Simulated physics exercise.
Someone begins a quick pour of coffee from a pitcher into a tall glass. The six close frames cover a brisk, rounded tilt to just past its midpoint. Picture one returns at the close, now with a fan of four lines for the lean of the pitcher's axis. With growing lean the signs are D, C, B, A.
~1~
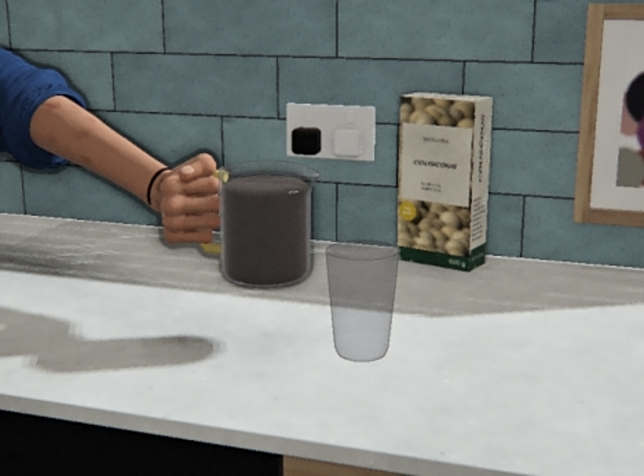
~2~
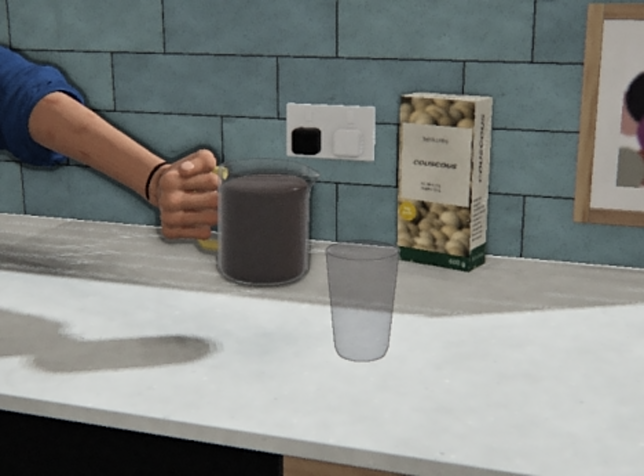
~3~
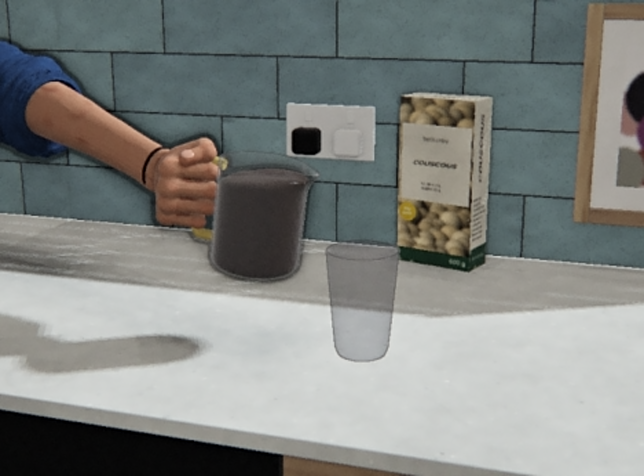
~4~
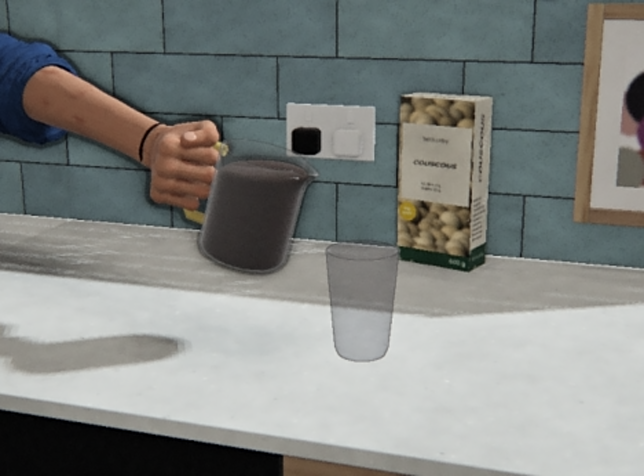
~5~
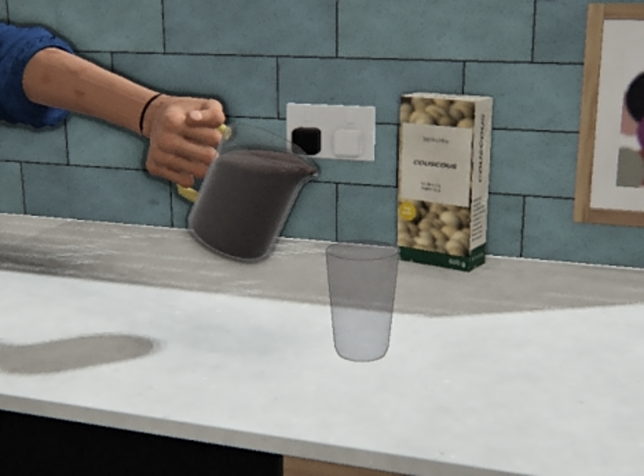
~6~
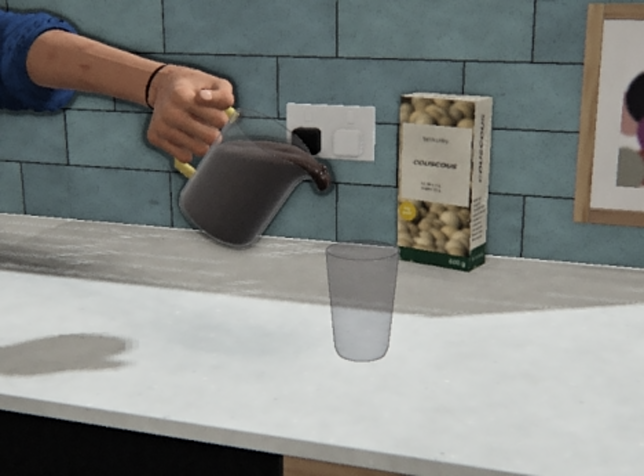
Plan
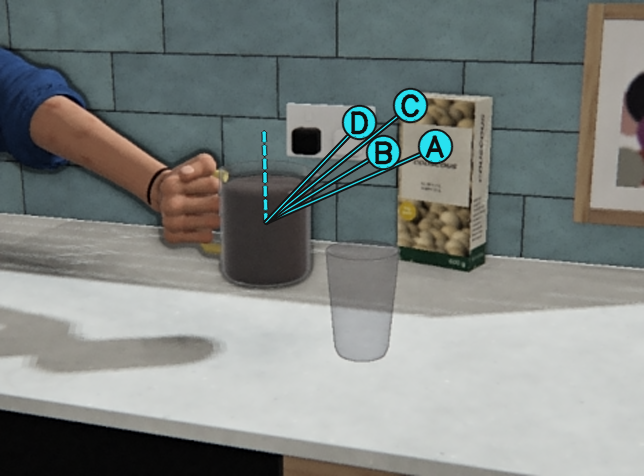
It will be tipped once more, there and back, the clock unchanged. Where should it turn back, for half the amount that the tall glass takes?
The best line is C.
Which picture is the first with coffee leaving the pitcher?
In picture 6.
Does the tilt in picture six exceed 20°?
Yes, it does.
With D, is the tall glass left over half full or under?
Under half.
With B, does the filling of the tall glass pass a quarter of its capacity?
Yes, it does.
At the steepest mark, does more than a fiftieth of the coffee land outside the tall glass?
Yes, it does.
On the marked copy, A at (420, 154); B at (368, 160); C at (397, 116); D at (348, 135).
With A, the tall glass ends with about 68 % of what it can hold; 11 % of the coffee is spilt.
With B, the tall glass ends with about 66 % of what it can hold.
With C, the tall glass ends with about 49 % of what it can hold.
With D, the tall glass ends with about 34 % of what it can hold.
